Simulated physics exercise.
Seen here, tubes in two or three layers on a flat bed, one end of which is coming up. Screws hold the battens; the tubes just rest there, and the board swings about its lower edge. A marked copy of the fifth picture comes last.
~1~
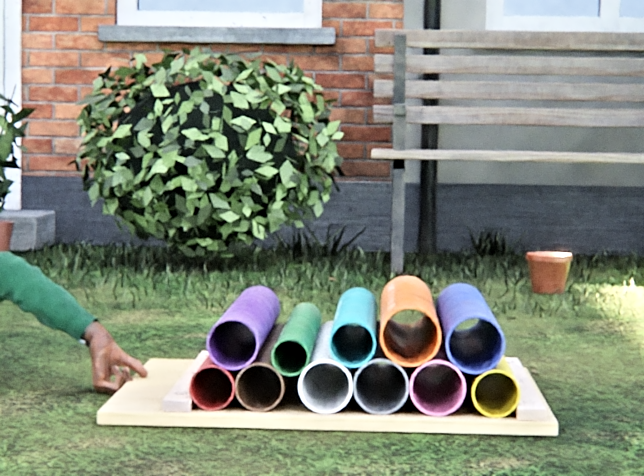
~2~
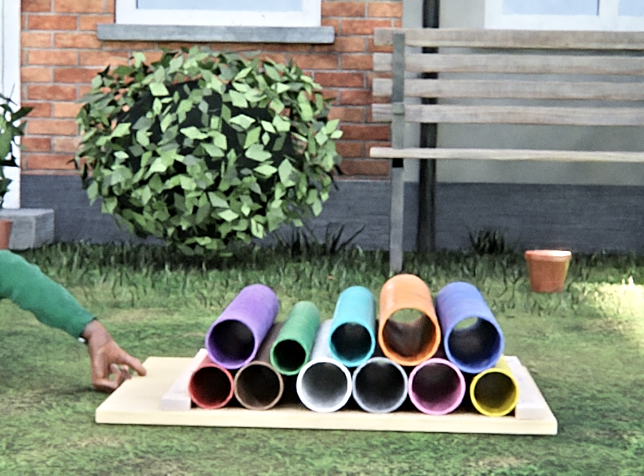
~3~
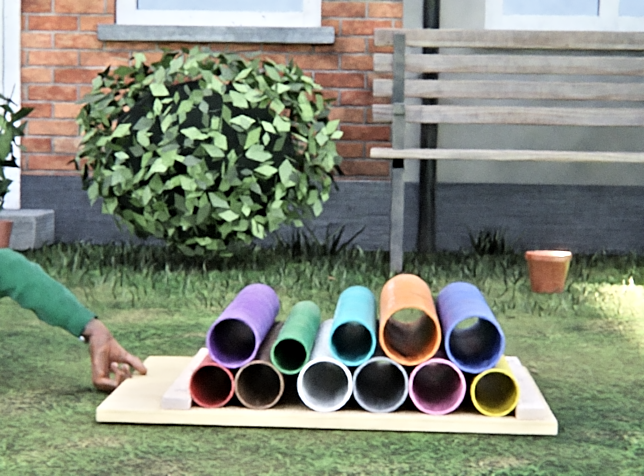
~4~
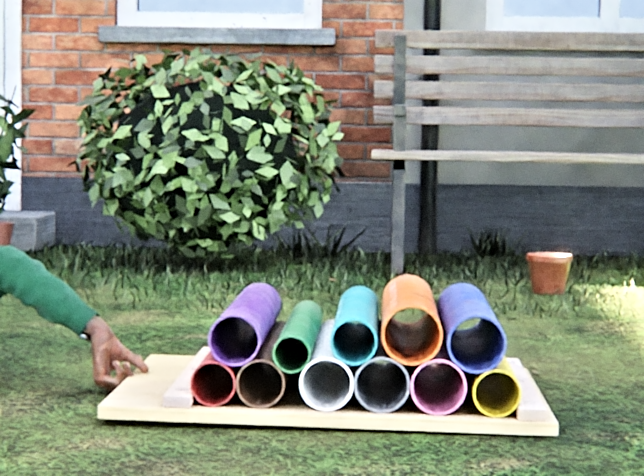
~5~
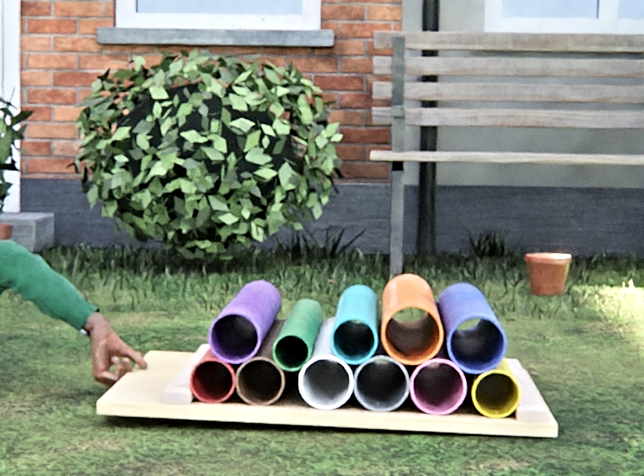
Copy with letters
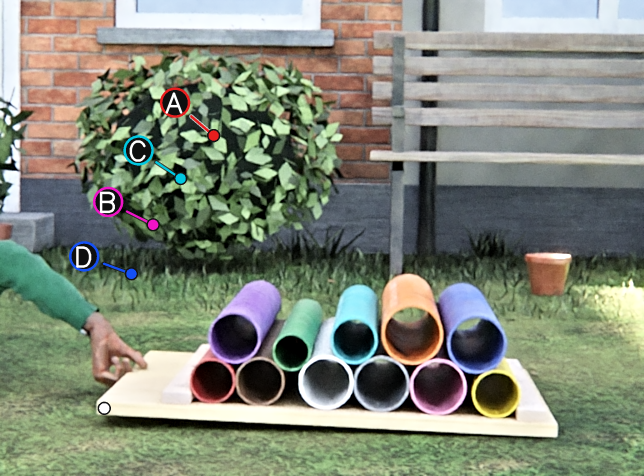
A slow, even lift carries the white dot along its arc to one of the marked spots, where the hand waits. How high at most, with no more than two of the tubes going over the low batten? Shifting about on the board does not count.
Raise it to B.
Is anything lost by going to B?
At B: Yes.
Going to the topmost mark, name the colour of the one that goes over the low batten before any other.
The blue one.
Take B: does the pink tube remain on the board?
Yes, with B.
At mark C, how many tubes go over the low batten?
The count is eleven.
On the copy, A at (214, 136); B at (153, 225); C at (181, 178); D at (131, 274); the white dot at (104, 408).
On B. First, board at 16°.
Then, board at 26°.
Finally, board at 26°, one over the low batten (blue).
By contrast, A eleven over the low batten; C eleven over the low batten; D one over the low batten (blue).
